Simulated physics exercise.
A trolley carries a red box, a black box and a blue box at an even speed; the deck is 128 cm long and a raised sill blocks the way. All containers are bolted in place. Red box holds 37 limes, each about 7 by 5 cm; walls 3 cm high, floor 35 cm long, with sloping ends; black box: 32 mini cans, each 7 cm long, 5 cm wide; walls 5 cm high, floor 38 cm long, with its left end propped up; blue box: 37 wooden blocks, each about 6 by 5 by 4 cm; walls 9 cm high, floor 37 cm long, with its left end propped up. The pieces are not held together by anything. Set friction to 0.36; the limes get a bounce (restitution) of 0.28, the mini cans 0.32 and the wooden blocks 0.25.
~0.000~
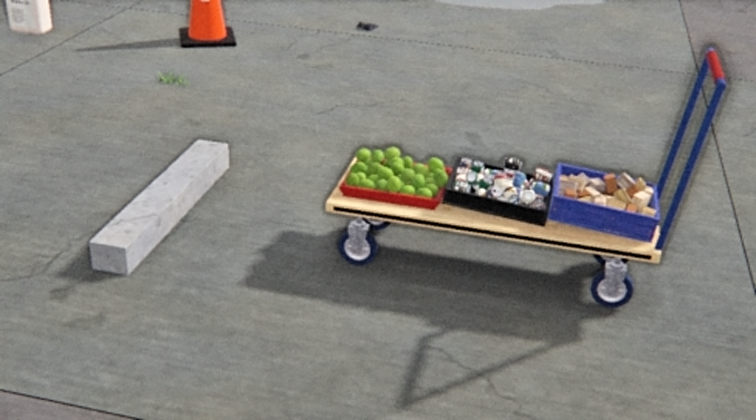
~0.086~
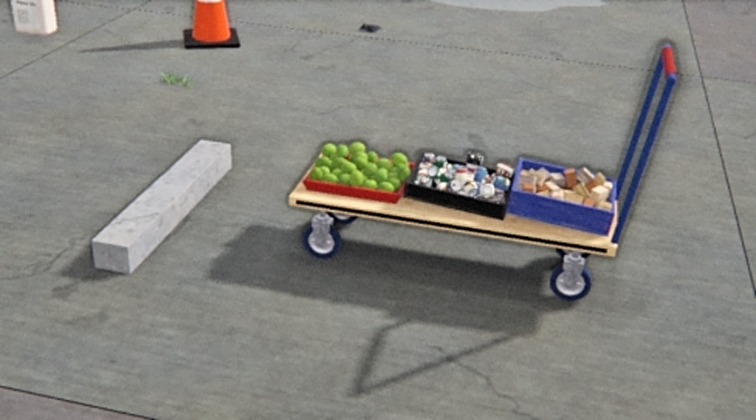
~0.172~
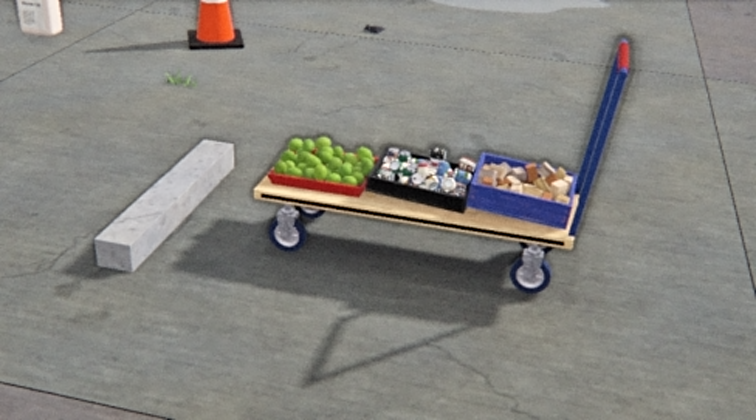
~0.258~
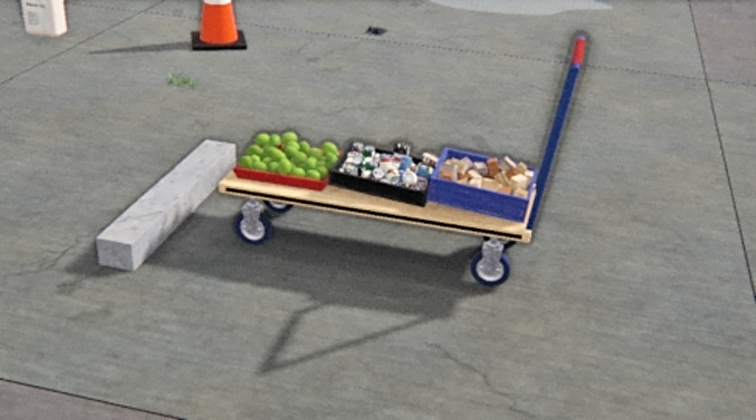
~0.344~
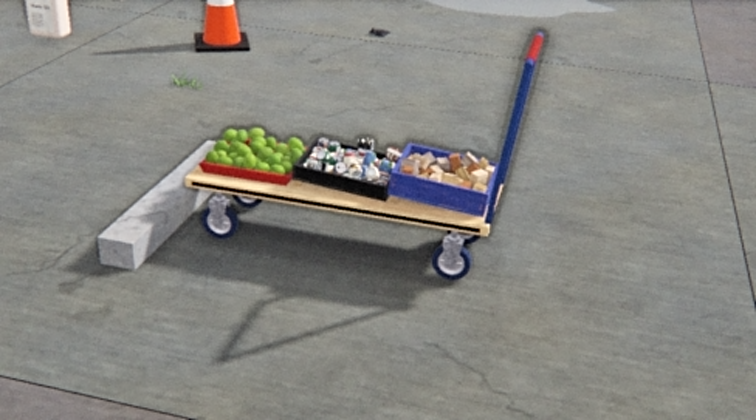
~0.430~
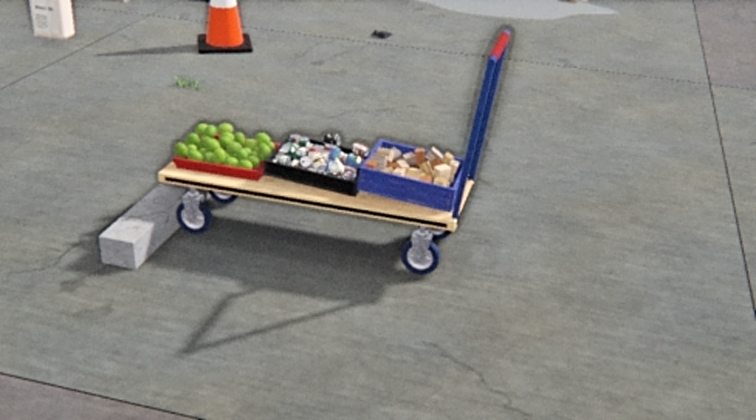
Trolley carrying limes in a red box, mini cans in a black box and wooden blocks in a blue box, rolling left to a pale sill.
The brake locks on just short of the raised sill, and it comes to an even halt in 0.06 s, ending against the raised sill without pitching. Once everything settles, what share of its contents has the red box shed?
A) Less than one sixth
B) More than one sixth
Answer: B.
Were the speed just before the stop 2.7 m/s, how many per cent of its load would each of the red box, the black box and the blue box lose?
Then the red box sheds 60 per cent of its load, the black box 20 per cent, and the blue box 10 per cent.
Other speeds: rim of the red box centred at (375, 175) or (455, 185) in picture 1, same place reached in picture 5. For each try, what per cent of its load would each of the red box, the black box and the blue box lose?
Red box 30 and 50, black box 20 and 20, blue box 0 and 10 per cent.
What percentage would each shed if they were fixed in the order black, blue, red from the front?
Red box 20 %, black box 20 %, blue box 0 %.
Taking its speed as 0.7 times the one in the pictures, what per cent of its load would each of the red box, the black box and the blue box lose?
In that case the red box sheds 20 per cent, the black box 10 per cent and the blue box 0 per cent.
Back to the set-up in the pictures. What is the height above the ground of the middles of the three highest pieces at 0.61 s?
44 cm.
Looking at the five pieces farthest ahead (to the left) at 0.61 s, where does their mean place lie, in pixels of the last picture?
Around pixel (151, 143).
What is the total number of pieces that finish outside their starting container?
Estimate: About 20.
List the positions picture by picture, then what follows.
In the first frame (we follow the rim corner now nearest the camera; the camera moves round a little), red box at (438, 200); black box at (545, 211); 76 cm still to roll; nothing out yet.
In the second frame, red box at (399, 194); black box at (504, 205); 60 cm still to roll.
In the third frame, red box at (362, 188); black box at (464, 198); 45 cm still to roll.
In the fourth frame, red box at (325, 182); black box at (424, 192); 29 cm still to roll.
In the fifth frame, red box at (288, 176); black box at (385, 186); 13 cm still to roll.
In the sixth frame, red box at (260, 172); black box at (355, 182); stopping; nothing out yet.
After 0.49 s, 4 of 37 out of the red box, 0 of 32 out of the black box and 0 of 37 out of the blue box.
After 0.61 s, 10 of 37 out of the red box, 5 of 32 out of the black box and 0 of 37 out of the blue box.
After 0.84 s, 12 of 37 out of the red box, 6 of 32 out of the black box and 0 of 37 out of the blue box.
Final count (at 1.34 s), 12 of 37 out of the red box, 6 of 32 out of the black box and 1 of 37 out of the blue box. Asked share, 12 of 37, 32 per cent.
